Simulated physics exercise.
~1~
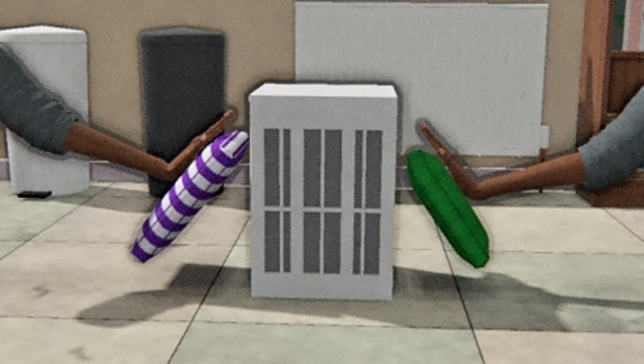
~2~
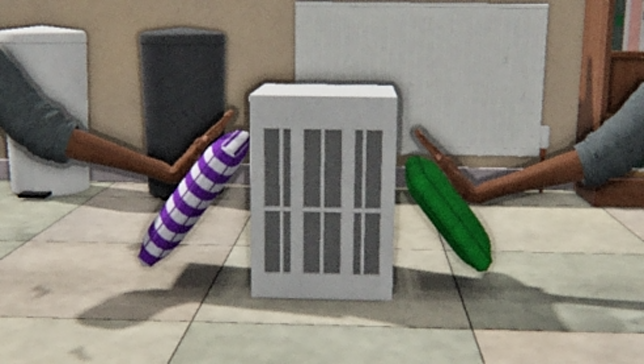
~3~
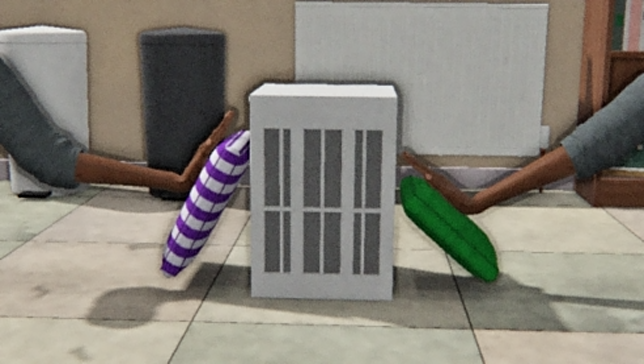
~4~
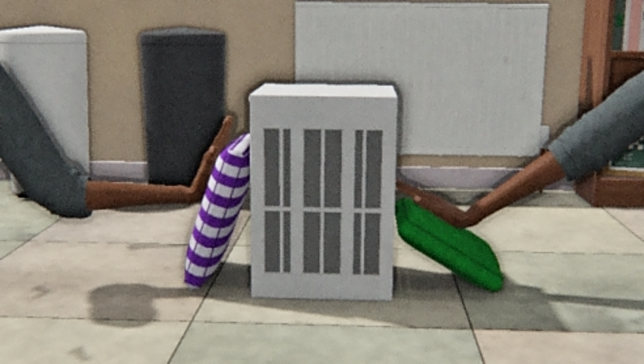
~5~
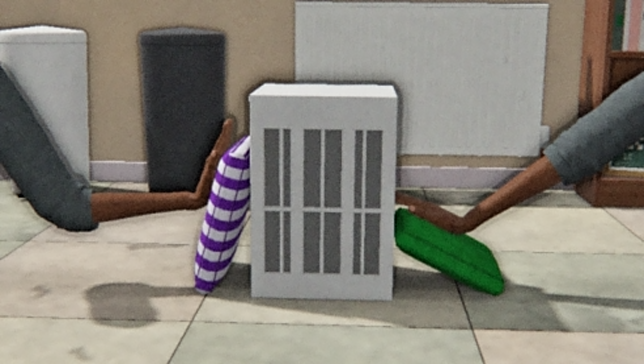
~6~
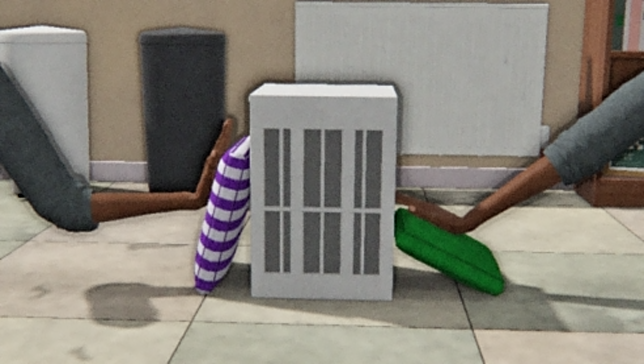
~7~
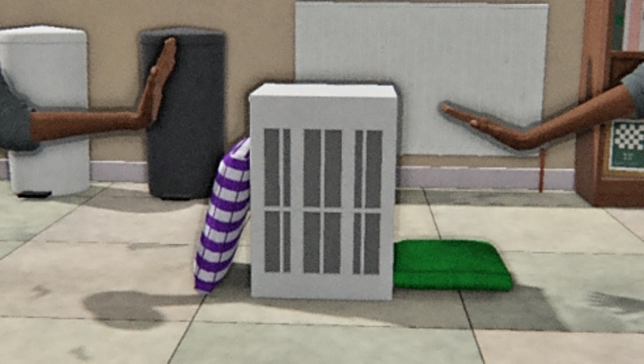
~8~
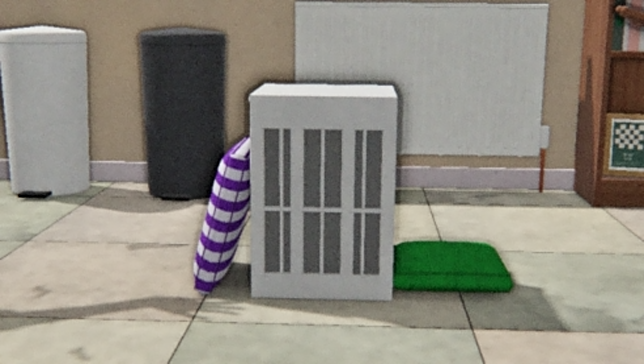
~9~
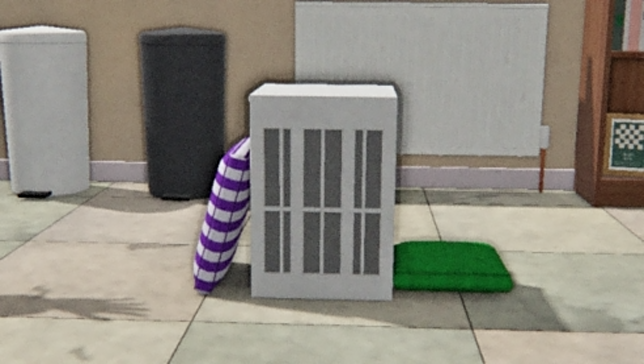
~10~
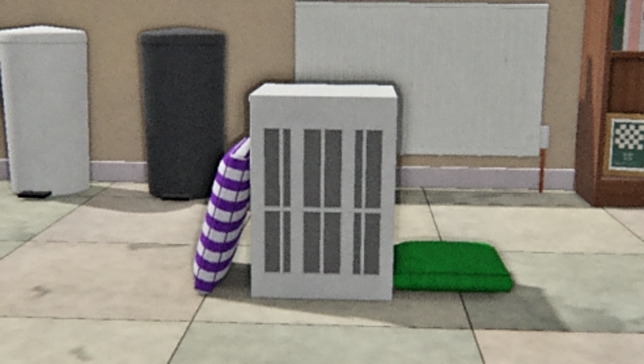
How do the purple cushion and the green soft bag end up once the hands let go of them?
The purple cushion stays propped against the left side of the white crate. The green soft bag slips down and lies flat on the floor to the right.
Purple cushion and green soft bag being leaned by two hands against a white crate, the cushion staying propped, the bag slumping flat.
